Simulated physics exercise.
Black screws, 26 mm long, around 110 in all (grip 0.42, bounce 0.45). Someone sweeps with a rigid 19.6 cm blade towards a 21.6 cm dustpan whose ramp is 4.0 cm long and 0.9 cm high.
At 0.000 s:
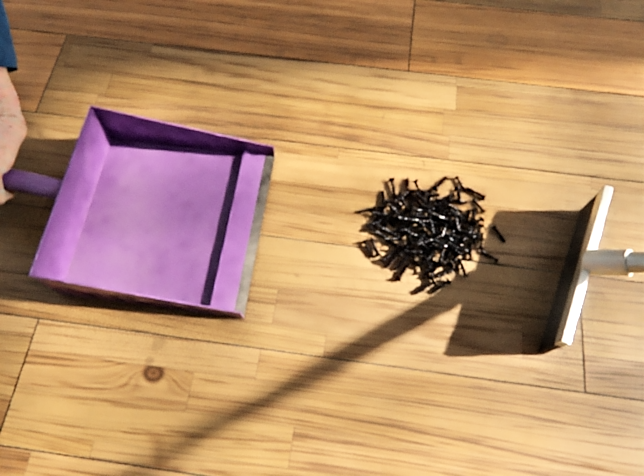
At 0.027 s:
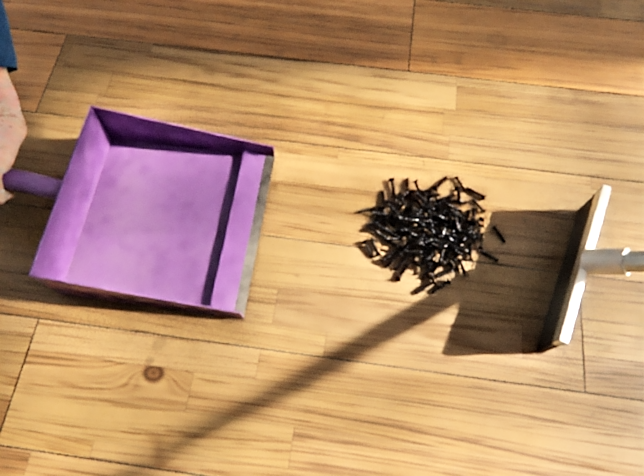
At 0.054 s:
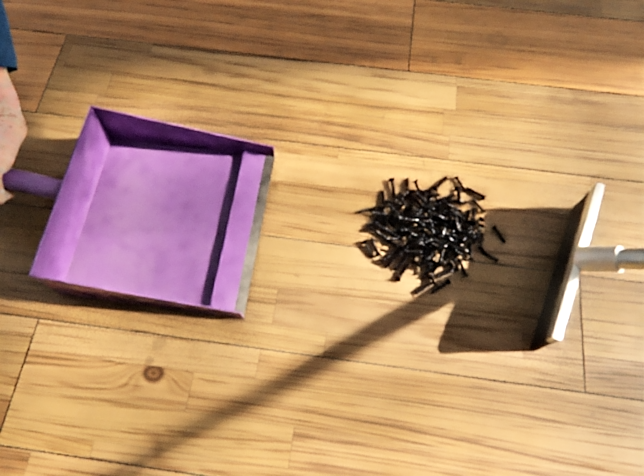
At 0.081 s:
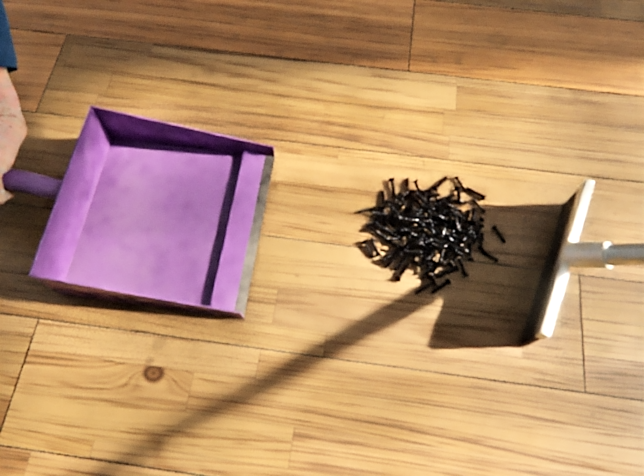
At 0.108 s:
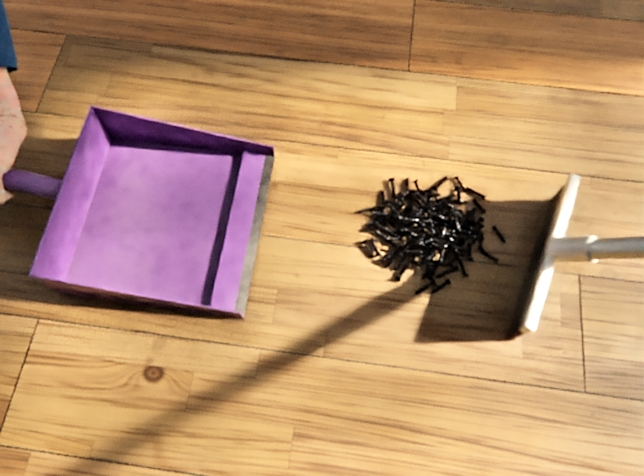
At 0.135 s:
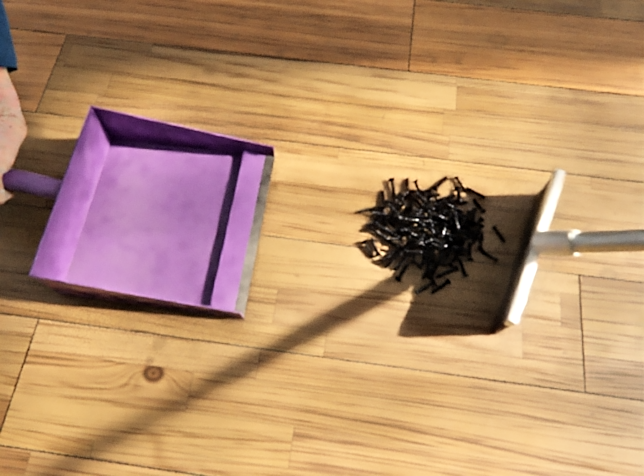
The clip opens on a wooden floor with a purple dustpan held by a hand at the left, a pile of black screws in the middle and a flat blade on a handle at the right. The blade then slides a short way left towards the pile, while the screws and dustpan stay still.
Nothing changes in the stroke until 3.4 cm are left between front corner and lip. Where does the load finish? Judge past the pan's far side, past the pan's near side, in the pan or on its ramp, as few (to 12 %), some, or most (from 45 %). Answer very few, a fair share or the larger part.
Far side a fair share, near side very few, pan very few.
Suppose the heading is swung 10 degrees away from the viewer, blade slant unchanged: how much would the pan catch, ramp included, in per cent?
In that case some 10 per cent.
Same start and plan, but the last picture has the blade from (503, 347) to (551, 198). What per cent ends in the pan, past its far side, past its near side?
Pan 0, far 0, near 0.
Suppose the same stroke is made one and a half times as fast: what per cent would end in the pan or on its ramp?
Then about 15 per cent.
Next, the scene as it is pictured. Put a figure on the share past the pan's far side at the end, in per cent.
About 35 per cent.
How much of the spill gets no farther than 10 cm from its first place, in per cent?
About 0 per cent.
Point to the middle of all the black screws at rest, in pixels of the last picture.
At about (289, 175).
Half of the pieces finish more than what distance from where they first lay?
About 20 cm.
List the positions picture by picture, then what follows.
Blade from (562, 342) to (603, 194), moved 0.0 cm, 0 of the pieces shifted so far; middle of the pieces at (432, 230); pan at (158, 220), in the first frame.
Blade from (559, 341) to (601, 193), moved 0.2 cm, 0 of the pieces shifted so far; middle of the pieces at (432, 230), in the second frame.
Blade from (553, 338) to (595, 191), moved 0.9 cm, 0 of the pieces shifted so far; middle of the pieces at (432, 230), in the third frame.
Blade from (541, 334) to (585, 187), moved 2.1 cm, 0 of the pieces shifted so far; middle of the pieces at (432, 230), in the fourth frame.
Blade from (526, 328) to (571, 183), moved 3.8 cm, 0 of the pieces shifted so far; middle of the pieces at (432, 230), in the fifth frame.
Blade from (510, 321) to (556, 177), moved 5.5 cm, 0 of the pieces shifted so far; middle of the pieces at (432, 230); pan at (158, 220). Its pace works out near 0.65 m/s, heading 15 degrees away from the viewer's side, in the sixth frame.
After 0.34 s, middle of the blade 19 cm from the lip; 0 % over the lip, far side 5 %, near side 0 %.
After 0.47 s, middle of the blade 10 cm from the lip; 0 % over the lip, far side 20 %, near side 0 %.
Then, at 0.74 s, middle of the blade 6 cm from the lip; 10 % over the lip, far side 35 %, near side 0 %.
In the end, at 1.1 s, far side 35 %, near side 0 %, pan 10 %, in front of the lip or behind the blade 60 %.
